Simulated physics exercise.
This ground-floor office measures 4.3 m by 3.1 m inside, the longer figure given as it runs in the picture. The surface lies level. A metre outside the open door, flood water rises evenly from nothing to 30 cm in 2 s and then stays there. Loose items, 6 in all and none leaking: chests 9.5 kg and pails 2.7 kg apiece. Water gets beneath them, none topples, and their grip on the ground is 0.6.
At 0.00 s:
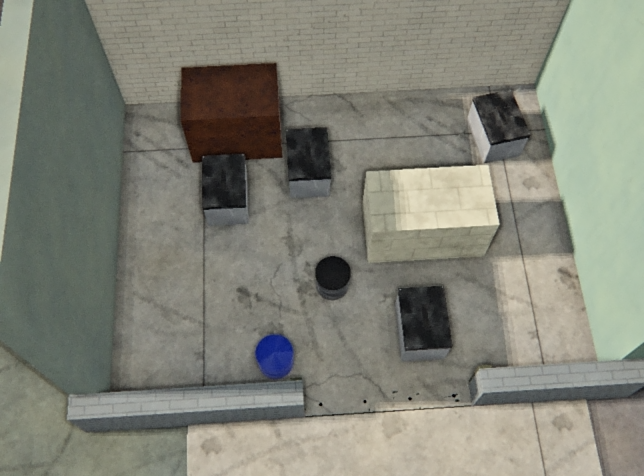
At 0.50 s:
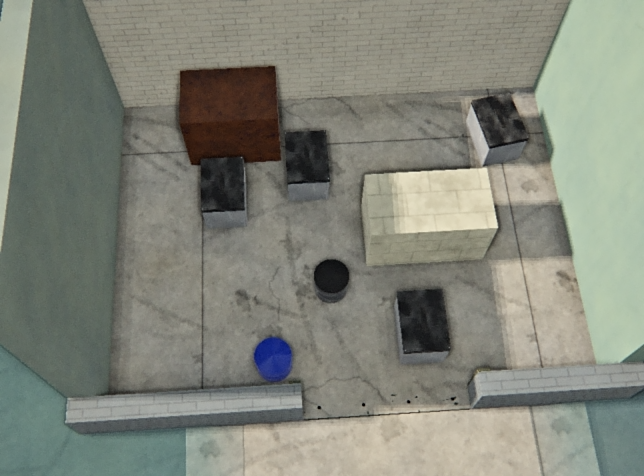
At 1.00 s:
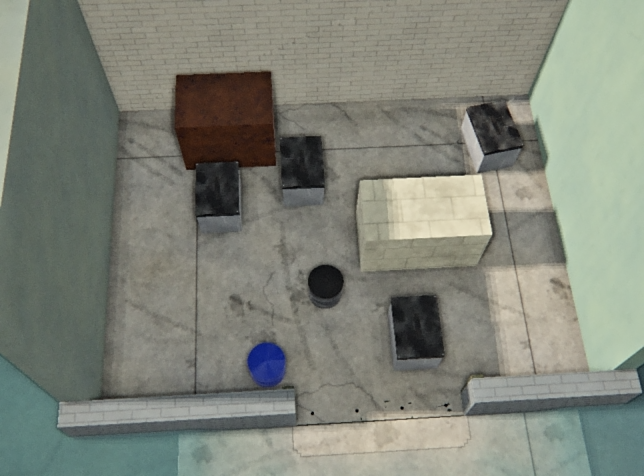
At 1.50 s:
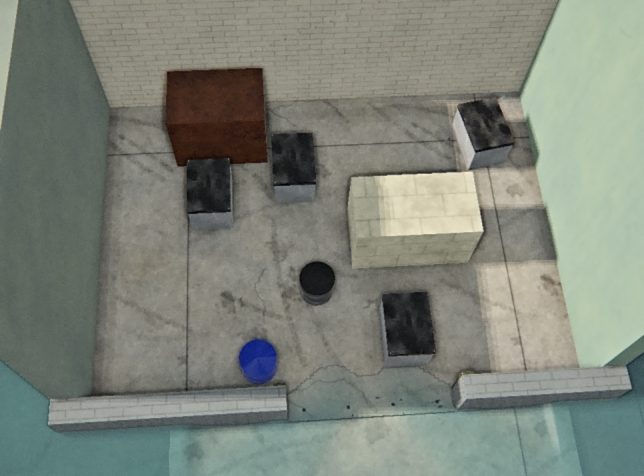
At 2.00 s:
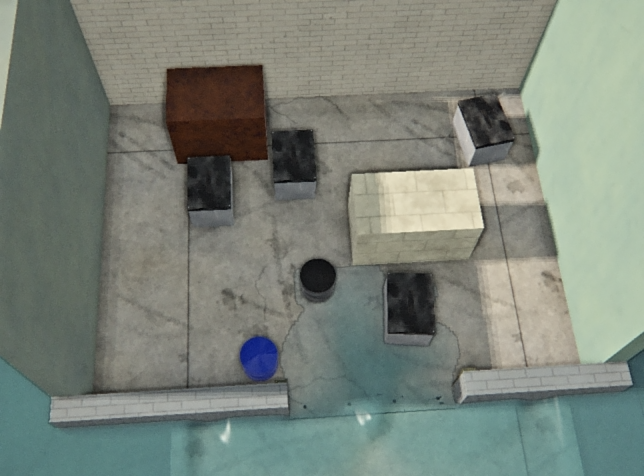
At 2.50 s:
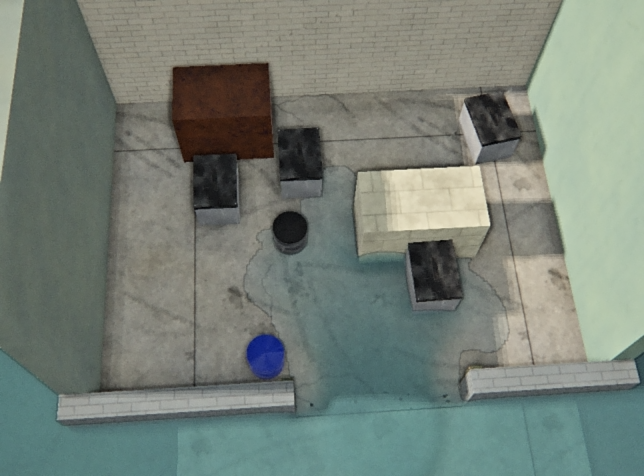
In a small walled room with a rust-brown block, a pale block and black-topped boxes, water spread in through the front gap, pushing the nearest box and a black pail backward while the blue pail stayed put.
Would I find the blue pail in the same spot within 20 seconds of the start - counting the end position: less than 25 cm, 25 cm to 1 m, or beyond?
Blue pail moves a short way.
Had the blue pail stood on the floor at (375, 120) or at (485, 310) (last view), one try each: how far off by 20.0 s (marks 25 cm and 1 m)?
In that order: It moves a short way; it is nudged along.
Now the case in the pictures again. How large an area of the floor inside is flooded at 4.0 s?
Roughly 9.5 m2.
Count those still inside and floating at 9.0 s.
6 of them.
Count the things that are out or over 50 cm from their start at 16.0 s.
By then 3.
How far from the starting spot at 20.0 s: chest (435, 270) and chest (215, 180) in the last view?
In that order: 60 cm, 100 cm.
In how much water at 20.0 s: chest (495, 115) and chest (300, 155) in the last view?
Roughly 29 and 25 cm.
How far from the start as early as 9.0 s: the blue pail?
About 80 cm.
After 4.0 s the blue pail is near (248, 354), 0.1 m from its start, aground; 3 afloat.
After 9.0 s the blue pail is near (184, 328), 0.7 m from its start, afloat; 6 afloat.
After 16.0 s the blue pail is near (238, 318), 0.3 m from its start, afloat; 6 afloat.
After 20.0 s the blue pail is near (309, 287), 0.6 m from its start, afloat; 6 afloat.
